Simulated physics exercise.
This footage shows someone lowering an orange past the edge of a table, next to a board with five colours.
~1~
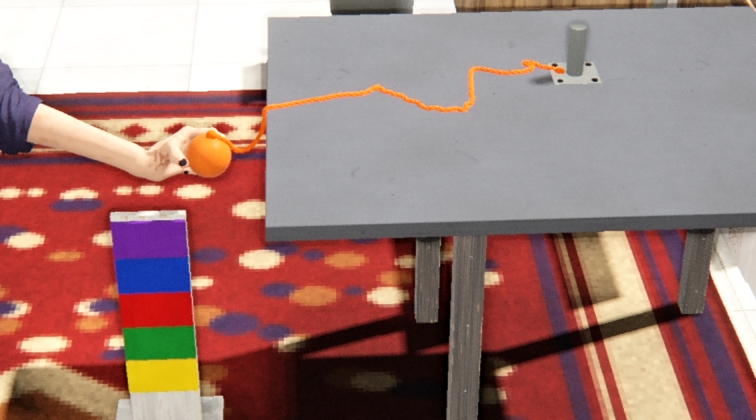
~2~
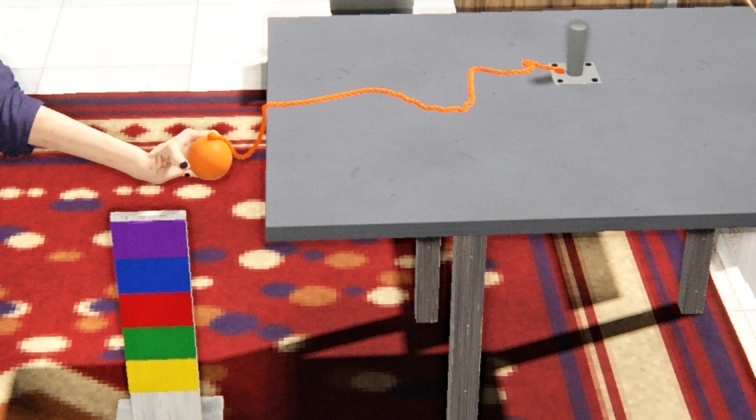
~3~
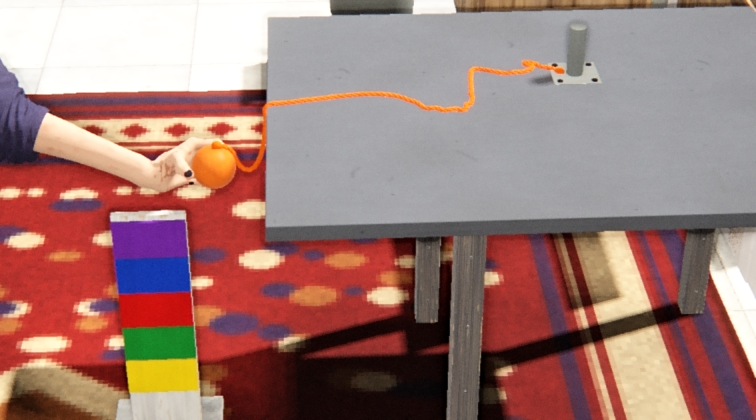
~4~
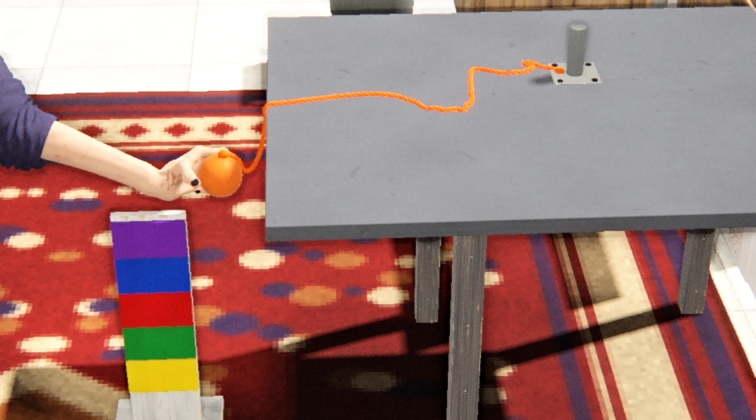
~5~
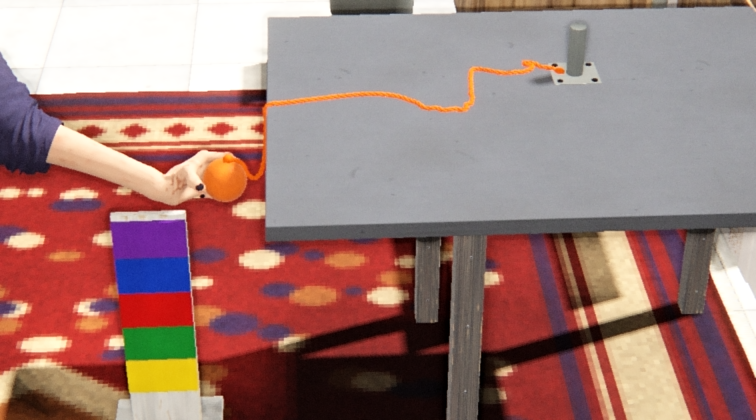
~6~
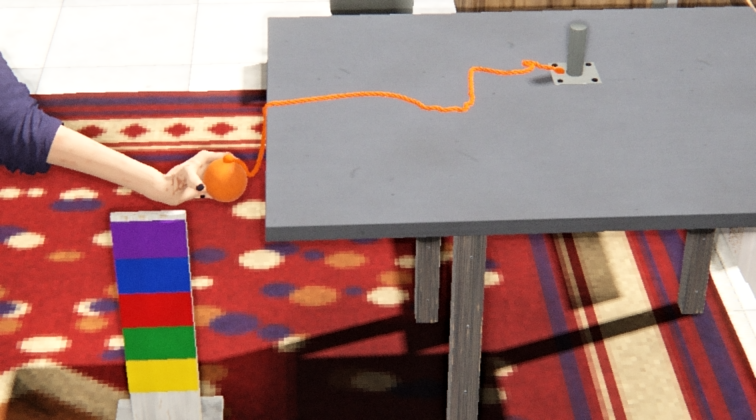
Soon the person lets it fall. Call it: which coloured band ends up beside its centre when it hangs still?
Green, beside its centre.
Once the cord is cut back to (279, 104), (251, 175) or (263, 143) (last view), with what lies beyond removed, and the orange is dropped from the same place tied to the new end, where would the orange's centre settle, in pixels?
In that order: (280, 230), (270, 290) and (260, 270).
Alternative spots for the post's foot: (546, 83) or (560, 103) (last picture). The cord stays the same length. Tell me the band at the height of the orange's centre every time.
For the first it would be yellow, for the second yellow.
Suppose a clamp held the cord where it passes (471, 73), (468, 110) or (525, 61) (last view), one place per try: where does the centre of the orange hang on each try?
Per try (px, approx.): (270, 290), (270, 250), (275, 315).
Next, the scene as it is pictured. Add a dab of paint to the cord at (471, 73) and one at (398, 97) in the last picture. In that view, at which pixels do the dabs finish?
End positions: About (431, 88) and about (272, 107).
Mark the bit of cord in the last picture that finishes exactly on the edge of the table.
Close to (392, 96).
Soon after, orange near (272, 301); level with red.
Then, orange near (262, 325); level with green.
At rest, orange near (280, 331); level with green. Its middle rests at the green band.
